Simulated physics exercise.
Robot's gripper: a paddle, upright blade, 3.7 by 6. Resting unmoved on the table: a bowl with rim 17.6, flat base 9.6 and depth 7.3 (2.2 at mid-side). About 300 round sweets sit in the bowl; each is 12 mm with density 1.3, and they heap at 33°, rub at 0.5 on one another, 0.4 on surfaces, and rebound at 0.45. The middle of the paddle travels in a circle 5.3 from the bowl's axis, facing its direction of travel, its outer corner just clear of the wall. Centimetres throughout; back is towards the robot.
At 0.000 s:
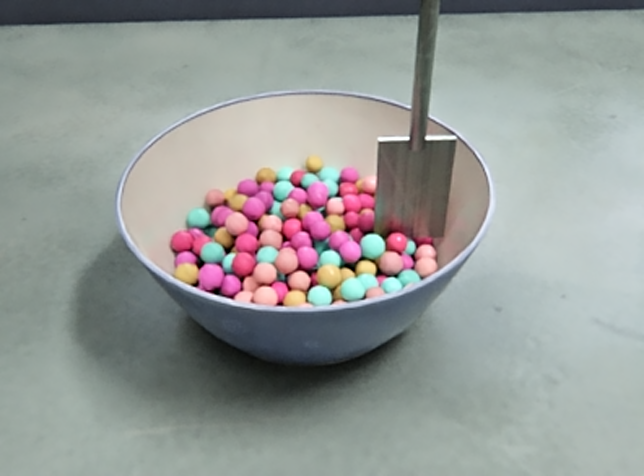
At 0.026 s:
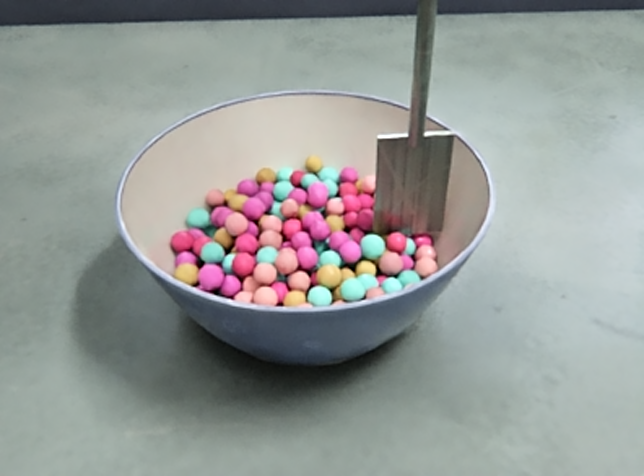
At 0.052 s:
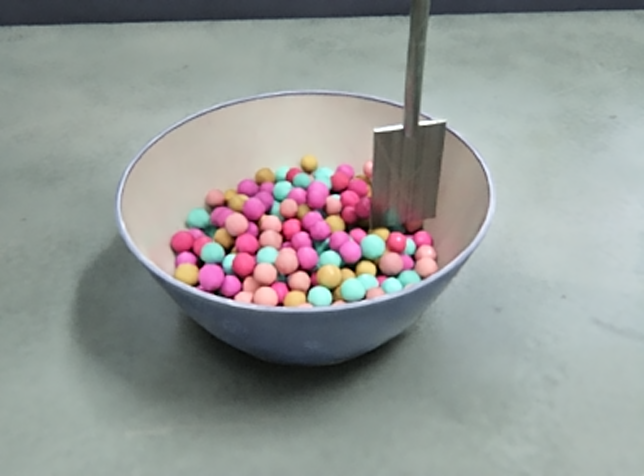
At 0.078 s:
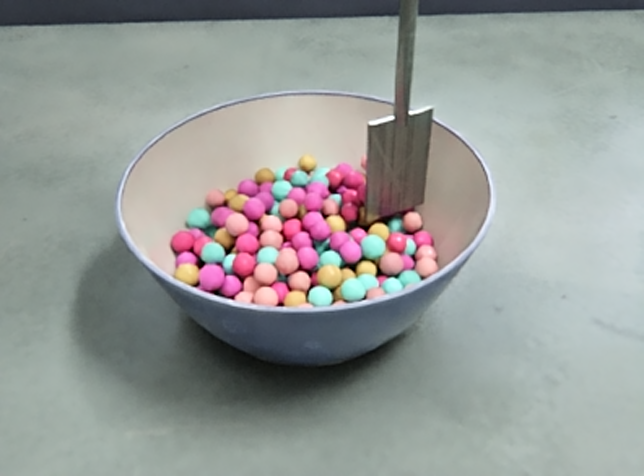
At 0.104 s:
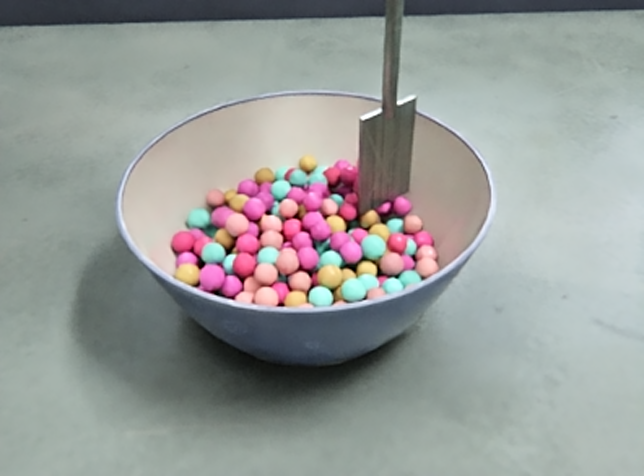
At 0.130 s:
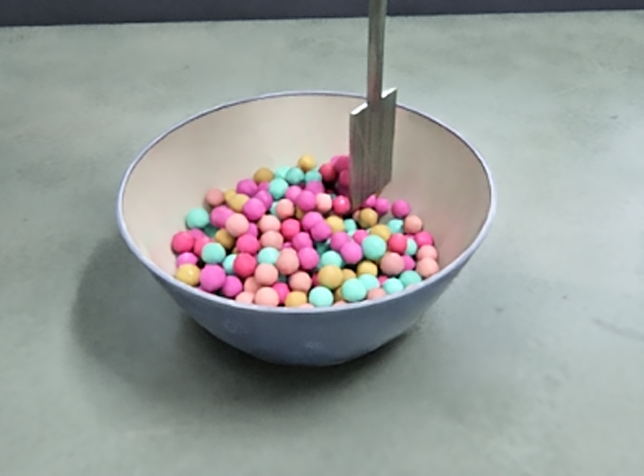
A flat metal paddle on an upright rod stands in the right side of a bowl on a grey-green tabletop, seen from above at an angle by a still camera. The bowl, blue-grey outside and cream inside, holds many pink, magenta, peach, mustard and turquoise balls. The paddle curves leftward and towards the back, turning nearly edge-on and nudging nearby balls slightly, while the bowl stays still.
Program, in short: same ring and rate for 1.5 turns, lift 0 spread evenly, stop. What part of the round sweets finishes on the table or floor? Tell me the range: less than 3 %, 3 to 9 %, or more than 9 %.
It falls in the range 3 to 9 %.
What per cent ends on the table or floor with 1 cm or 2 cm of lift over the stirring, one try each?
First try about 0 per cent, second about 0 per cent.
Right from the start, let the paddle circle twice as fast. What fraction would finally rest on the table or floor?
About 20 percent, I'd say.
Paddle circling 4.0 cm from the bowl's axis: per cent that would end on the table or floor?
In that case some 0 per cent.
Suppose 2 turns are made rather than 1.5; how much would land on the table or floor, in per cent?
About 10 per cent.
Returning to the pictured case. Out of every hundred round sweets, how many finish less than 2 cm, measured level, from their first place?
Estimate: 45 per cent.
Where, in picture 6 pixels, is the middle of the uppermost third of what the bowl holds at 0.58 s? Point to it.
About pixel (311, 282).
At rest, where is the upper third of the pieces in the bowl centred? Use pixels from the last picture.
Somewhere close to (252, 270).
After 0.58 s, 241° round, highest piece 8 above the table; 296 in the bowl, 1 on the table or floor, 2 in flight or on the tool.
After 1.03 s, 75° round, highest piece 9 above the table; 286 in the bowl, 9 on the table or floor, 4 in flight or on the tool.
After 1.45 s, 180° round, highest piece 7 above the table; 282 in the bowl, 17 on the table or floor.
After 2.15 s, 180° round, highest piece 7 above the table; 282 in the bowl, 17 on the table or floor.
In the end, 282 in the bowl, 17 on the table or floor. That is 6 % on the table or floor.
